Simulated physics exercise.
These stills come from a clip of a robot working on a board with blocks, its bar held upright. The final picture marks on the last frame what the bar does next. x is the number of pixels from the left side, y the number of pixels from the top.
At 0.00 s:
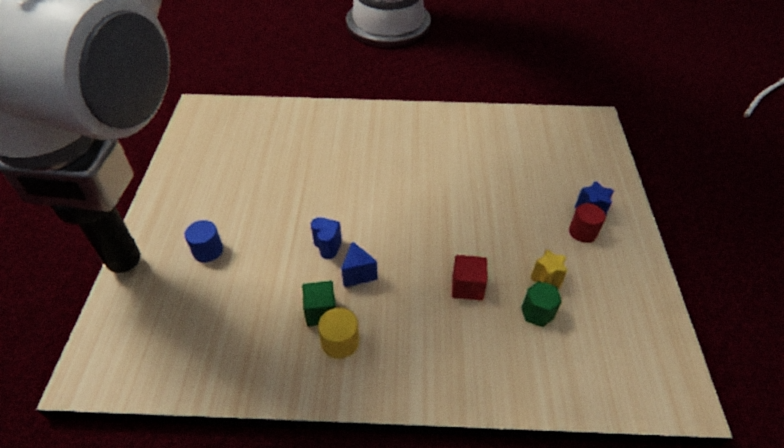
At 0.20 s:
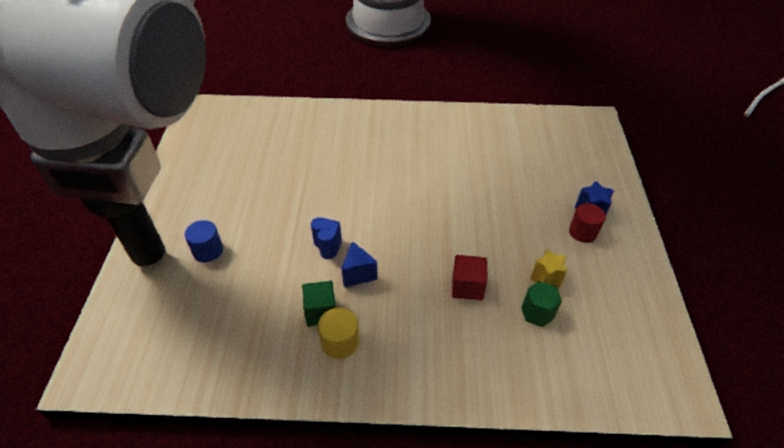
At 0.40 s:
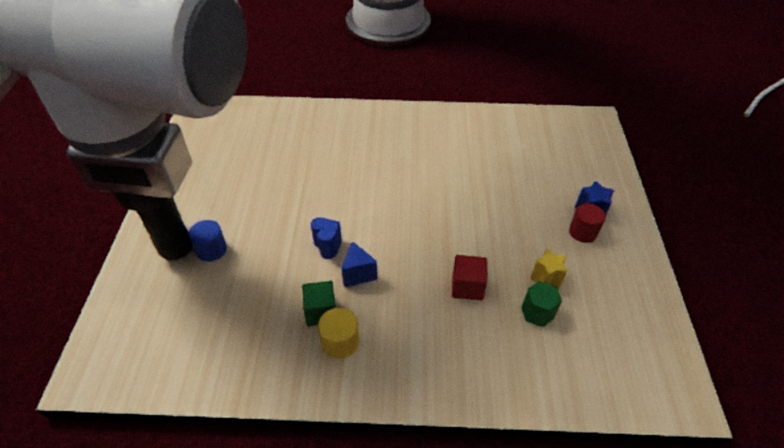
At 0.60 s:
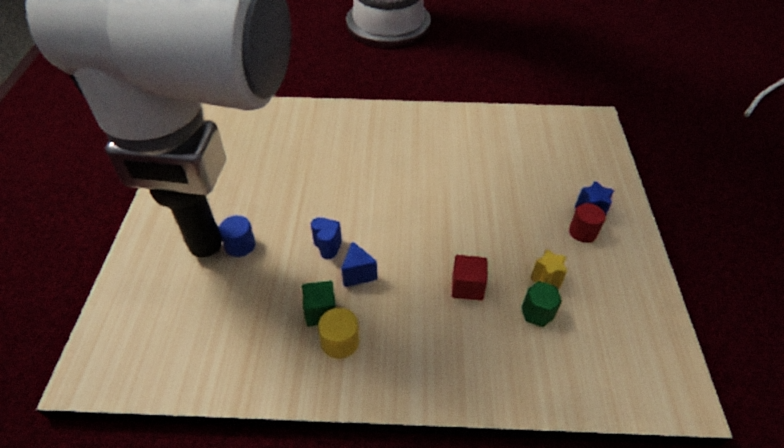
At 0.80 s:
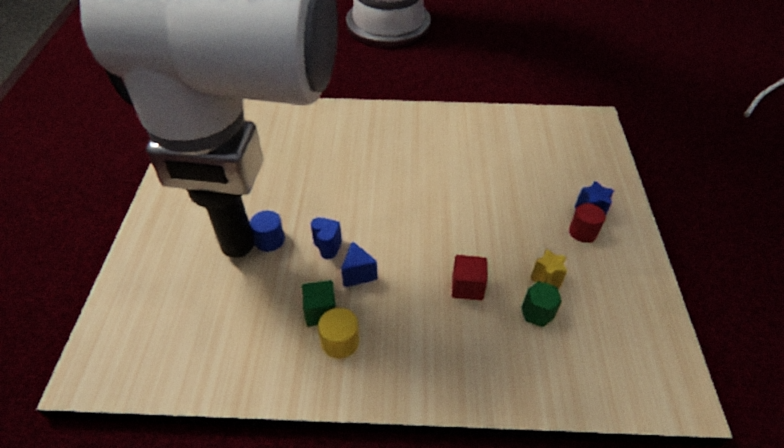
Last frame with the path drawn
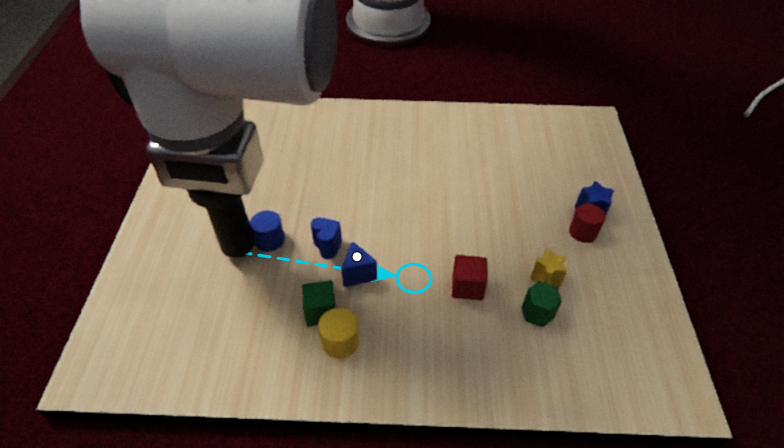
A white and grey robot arm with a black bar at its tip moves steadily rightward over the left side of a pale wooden board, reaching a blue cylinder and pushing it right, toward a blue heart. Seen from above at a fixed angle, the board lies on dark red cloth. Blue, green and yellow blocks sit near the middle, with red, yellow, green and blue ones at right, all still.
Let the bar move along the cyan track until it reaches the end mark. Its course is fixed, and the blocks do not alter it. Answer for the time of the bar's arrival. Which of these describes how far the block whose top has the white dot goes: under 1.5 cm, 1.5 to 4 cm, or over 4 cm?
Range: Over 4 cm.
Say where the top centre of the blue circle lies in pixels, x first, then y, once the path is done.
Somewhere near (291, 216).
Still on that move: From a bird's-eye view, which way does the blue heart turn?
Twists anticlockwise.
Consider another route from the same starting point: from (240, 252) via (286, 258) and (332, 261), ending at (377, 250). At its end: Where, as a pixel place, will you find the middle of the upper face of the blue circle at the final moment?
The middle of the upper face of the blue circle will lie at about (294, 215) in the picture.
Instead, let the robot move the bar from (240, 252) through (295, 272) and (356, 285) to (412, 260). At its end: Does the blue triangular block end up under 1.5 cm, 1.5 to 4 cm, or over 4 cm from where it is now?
Beyond 4 cm.
Drawn move, from (240, 252) directly to (414, 278); the dot is on the blue triangular block.
The first path, step by step. One third of the way, bar (296, 255); blue circle (291, 216).
Two thirds of the way, bar (354, 264); blue circle (291, 216); blue heart (336, 227), turned 55° anticlockwise; blue triangular block (379, 262), turned 15° clockwise.
At the end, bar (414, 272); blue circle (291, 216); green square block still; blue heart (336, 227), turned 55° anticlockwise; blue triangular block (437, 277), turned 40° clockwise.
